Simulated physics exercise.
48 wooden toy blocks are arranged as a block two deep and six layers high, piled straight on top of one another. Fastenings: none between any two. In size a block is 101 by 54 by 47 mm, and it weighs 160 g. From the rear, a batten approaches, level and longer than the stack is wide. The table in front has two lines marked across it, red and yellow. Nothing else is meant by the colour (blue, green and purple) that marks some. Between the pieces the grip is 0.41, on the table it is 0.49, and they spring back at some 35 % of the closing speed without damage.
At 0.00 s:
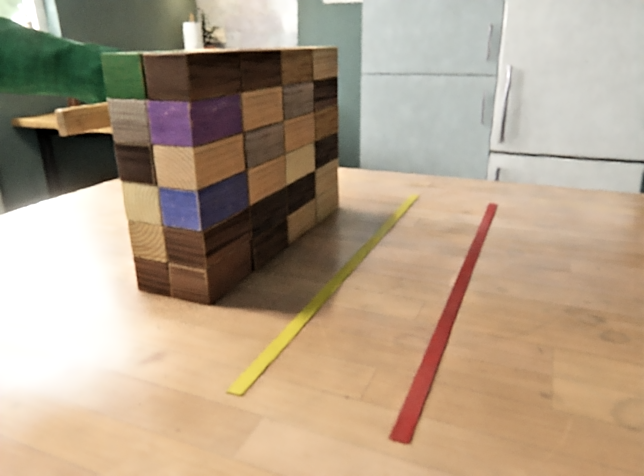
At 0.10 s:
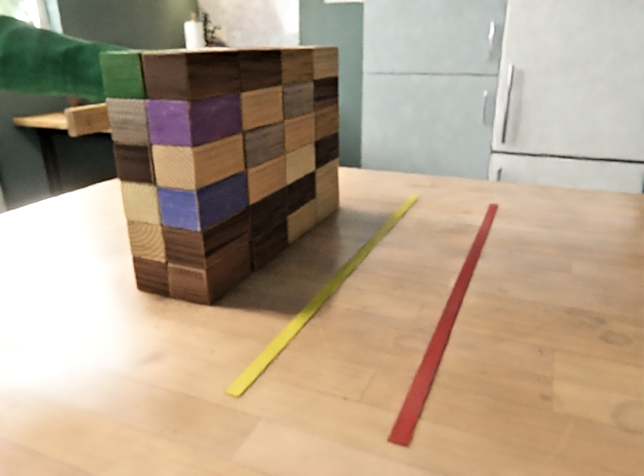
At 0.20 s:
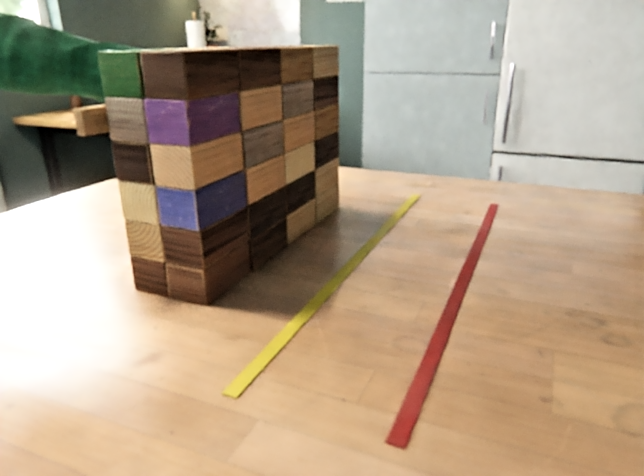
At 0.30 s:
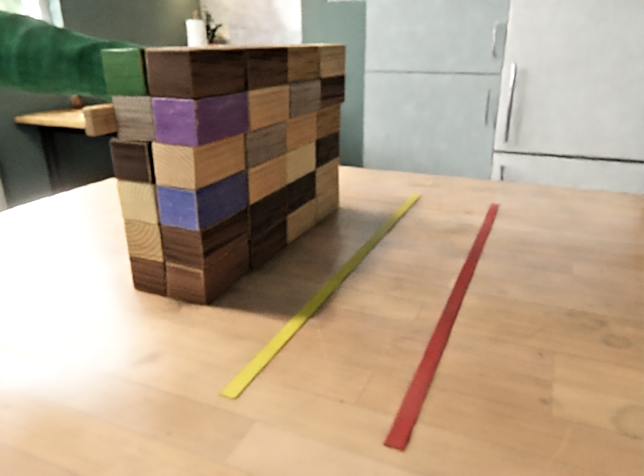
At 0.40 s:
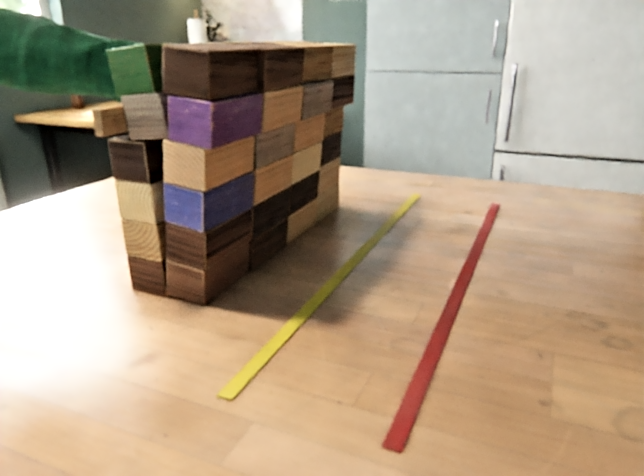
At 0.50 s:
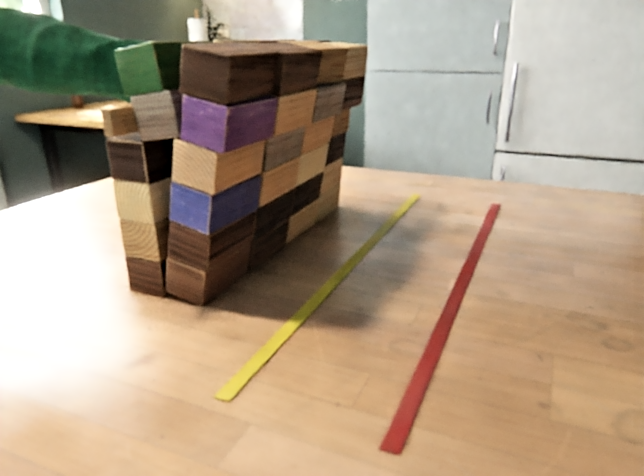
A wooden batten pushes into a stack of wooden blocks from behind, making upper blocks lean.
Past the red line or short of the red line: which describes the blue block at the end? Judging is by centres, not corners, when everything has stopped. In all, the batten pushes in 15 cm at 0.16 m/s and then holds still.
Honestly, it never makes it to the line.
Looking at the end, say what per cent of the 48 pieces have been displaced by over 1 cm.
Result: 65 per cent.
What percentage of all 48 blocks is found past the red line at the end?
Somewhere near 15 in a hundred.
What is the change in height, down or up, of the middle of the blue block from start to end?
I'd say it sits close to 8 centimetres lower by the end.
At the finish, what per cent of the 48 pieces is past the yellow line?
That would be roughly 40 percent of them.
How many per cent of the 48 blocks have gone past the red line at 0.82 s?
0 per cent.
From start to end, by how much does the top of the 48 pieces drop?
It sits roughly 9 centimetres lower.
After 0.68 s, none of the 48 blocks past the red line, 33 disturbed; blue block leaning 28°; purple block leaning 28°, 17 mm lower.
After 0.82 s, none of the 48 blocks past the red line, 33 disturbed; blue block leaning 57°, 59 mm lower; green block on its side.
After 1.08 s, 6 of the 48 blocks past the red line; blue block on its side; purple block upside down.
At rest (2.0 s), 7 of the 48 blocks past the red line; blue block upside down; purple block upside down; green block 18 cm lower. As the last picture would show them, middles, blue block near (351, 290), purple block near (533, 342).
